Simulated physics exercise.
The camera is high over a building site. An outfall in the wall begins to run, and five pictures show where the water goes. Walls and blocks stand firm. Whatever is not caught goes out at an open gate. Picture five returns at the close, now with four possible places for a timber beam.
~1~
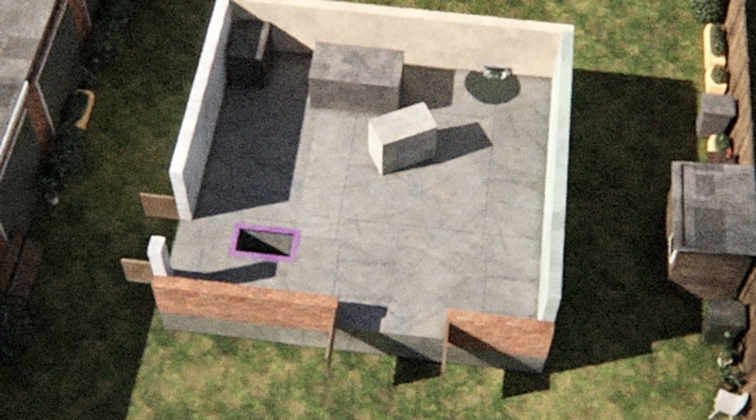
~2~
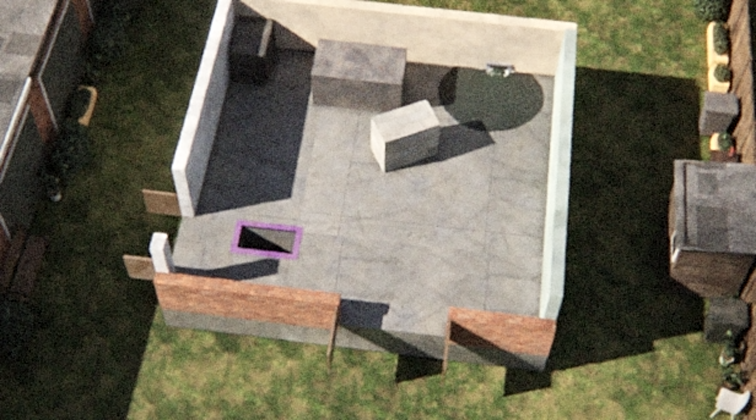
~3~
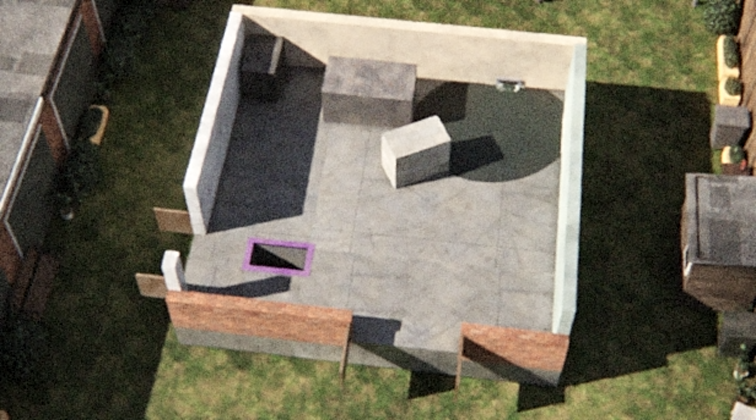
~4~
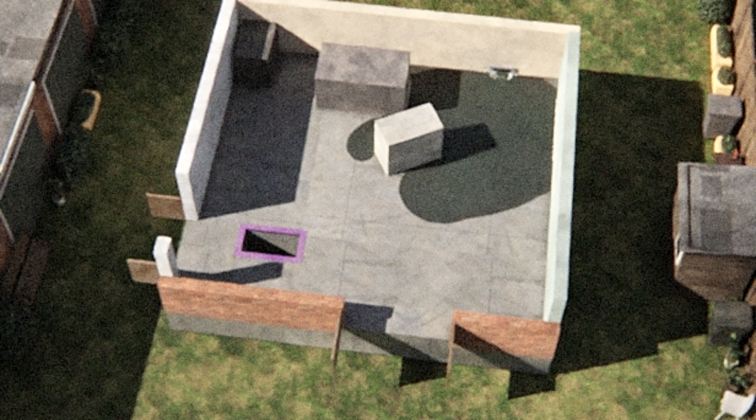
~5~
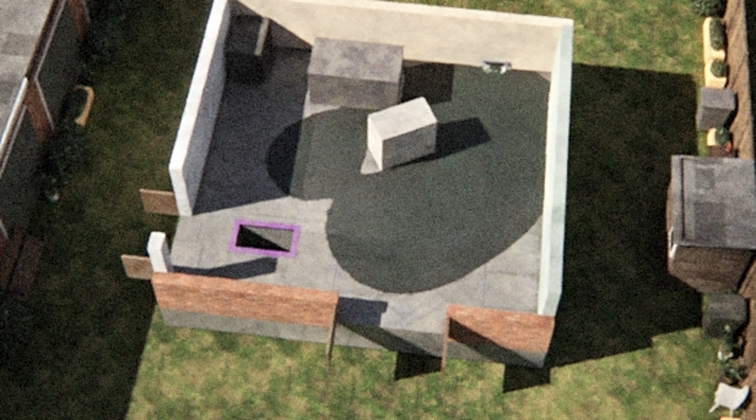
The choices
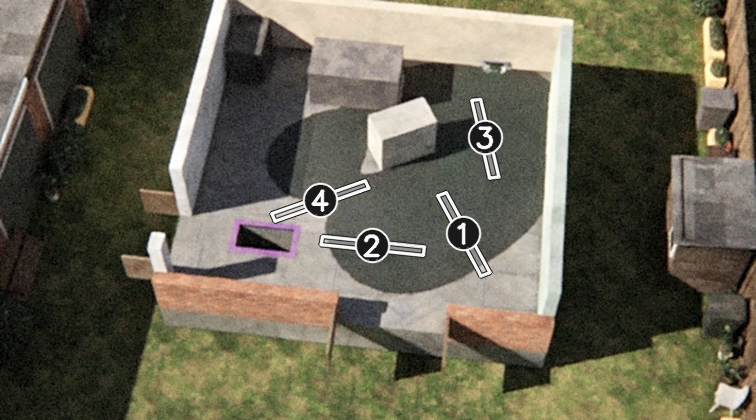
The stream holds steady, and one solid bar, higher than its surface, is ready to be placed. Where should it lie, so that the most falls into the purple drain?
It is 2.
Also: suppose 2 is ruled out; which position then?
1.
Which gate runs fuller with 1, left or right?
The left gate.
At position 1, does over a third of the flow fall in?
No, it does not.
On the marked copy, 1 from (442, 194) to (485, 274); 2 from (321, 240) to (423, 251); 3 from (476, 99) to (494, 177); 4 from (273, 217) to (366, 184).
With 1, about 23 % of the stream runs into the purple drain, about 76 % out by the gates.
With 2, about 39 % of the stream runs into the purple drain, about 58 % out by the gates.
With 3, about 14 % of the stream runs into the purple drain, about 85 % out by the gates.
With 4, about 16 % of the stream runs into the purple drain, about 83 % out by the gates.
